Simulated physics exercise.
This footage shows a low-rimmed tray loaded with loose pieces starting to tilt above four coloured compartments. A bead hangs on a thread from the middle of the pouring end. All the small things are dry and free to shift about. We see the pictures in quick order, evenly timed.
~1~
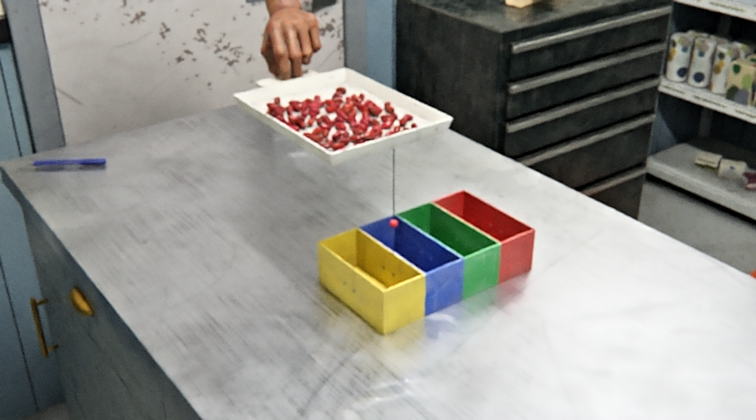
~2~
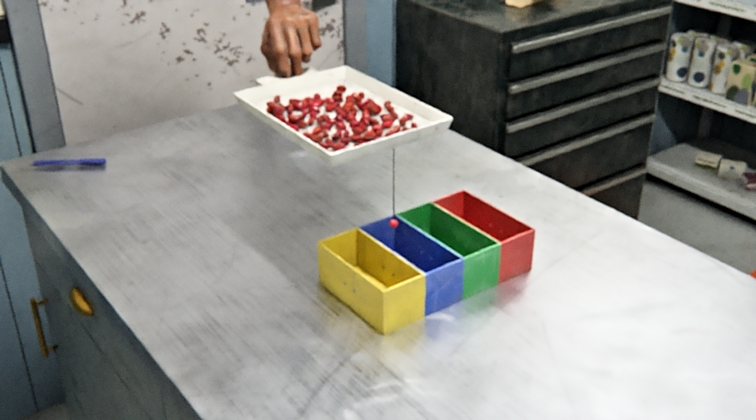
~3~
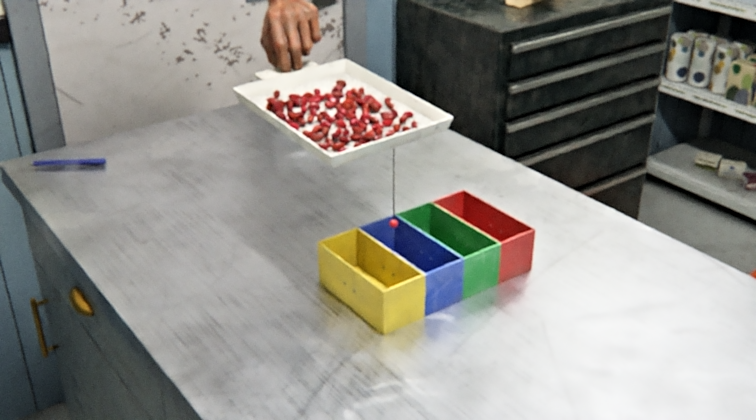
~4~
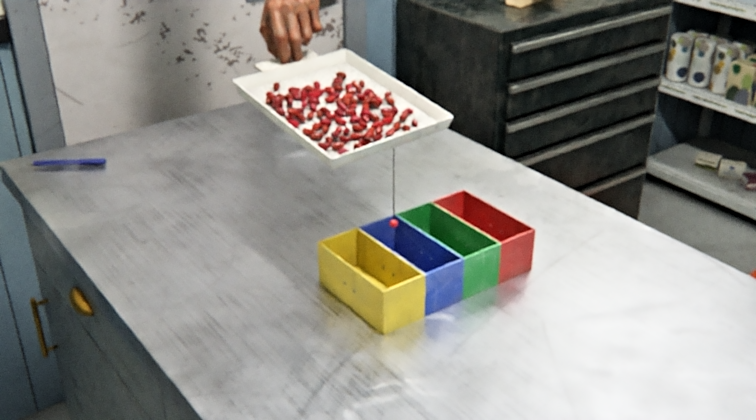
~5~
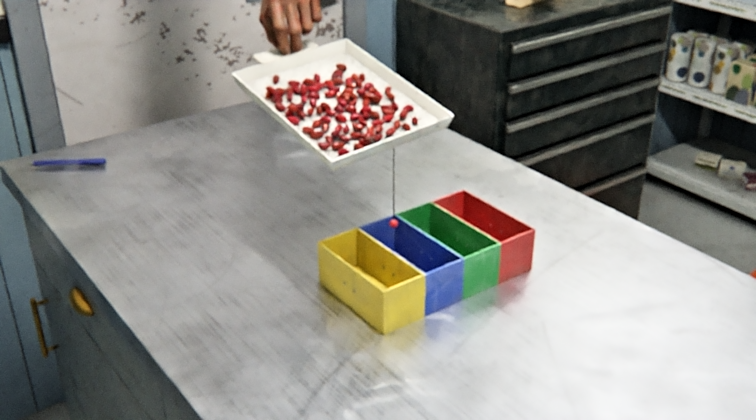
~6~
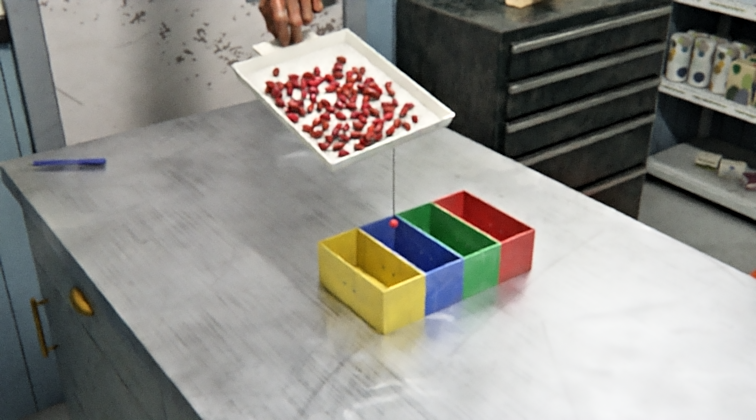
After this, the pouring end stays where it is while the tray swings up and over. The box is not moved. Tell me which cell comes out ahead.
I would say the yellow cell comes out ahead.
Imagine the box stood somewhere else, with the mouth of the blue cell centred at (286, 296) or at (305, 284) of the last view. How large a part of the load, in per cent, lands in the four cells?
Result: 80 % and 90 %.
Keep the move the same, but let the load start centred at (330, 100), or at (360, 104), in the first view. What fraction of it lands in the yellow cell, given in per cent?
Shares in turn: 50 % and 50 %.
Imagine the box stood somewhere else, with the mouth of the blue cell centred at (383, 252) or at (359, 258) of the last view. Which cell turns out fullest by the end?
For the first position it is the yellow cell, and for the second it is the blue cell.
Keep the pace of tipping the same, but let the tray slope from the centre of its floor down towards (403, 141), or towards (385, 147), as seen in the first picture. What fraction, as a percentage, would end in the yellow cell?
I'd expect around 10 in a hundred first and around 30 in a hundred second.
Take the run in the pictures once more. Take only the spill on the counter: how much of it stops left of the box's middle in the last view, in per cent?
Near 100 in a hundred.
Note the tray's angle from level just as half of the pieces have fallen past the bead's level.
Around 110°, give or take.
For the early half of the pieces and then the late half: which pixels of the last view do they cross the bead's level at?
Around (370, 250), followed by around (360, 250).
Soon after the last picture, tray tipped steeply; all on the tray.
A little later, tray tipped right over; nearly all on the tray; a stray few falling or outside the box.
Later still, tray tipped past a quarter turn; about half in the yellow cell; about a quarter in the blue cell; about a third falling or outside the box.
At rest, tray tipped past a quarter turn; about half in the yellow cell; about a quarter in the blue cell; none in the green cell; none in the red cell; about a third outside the box.
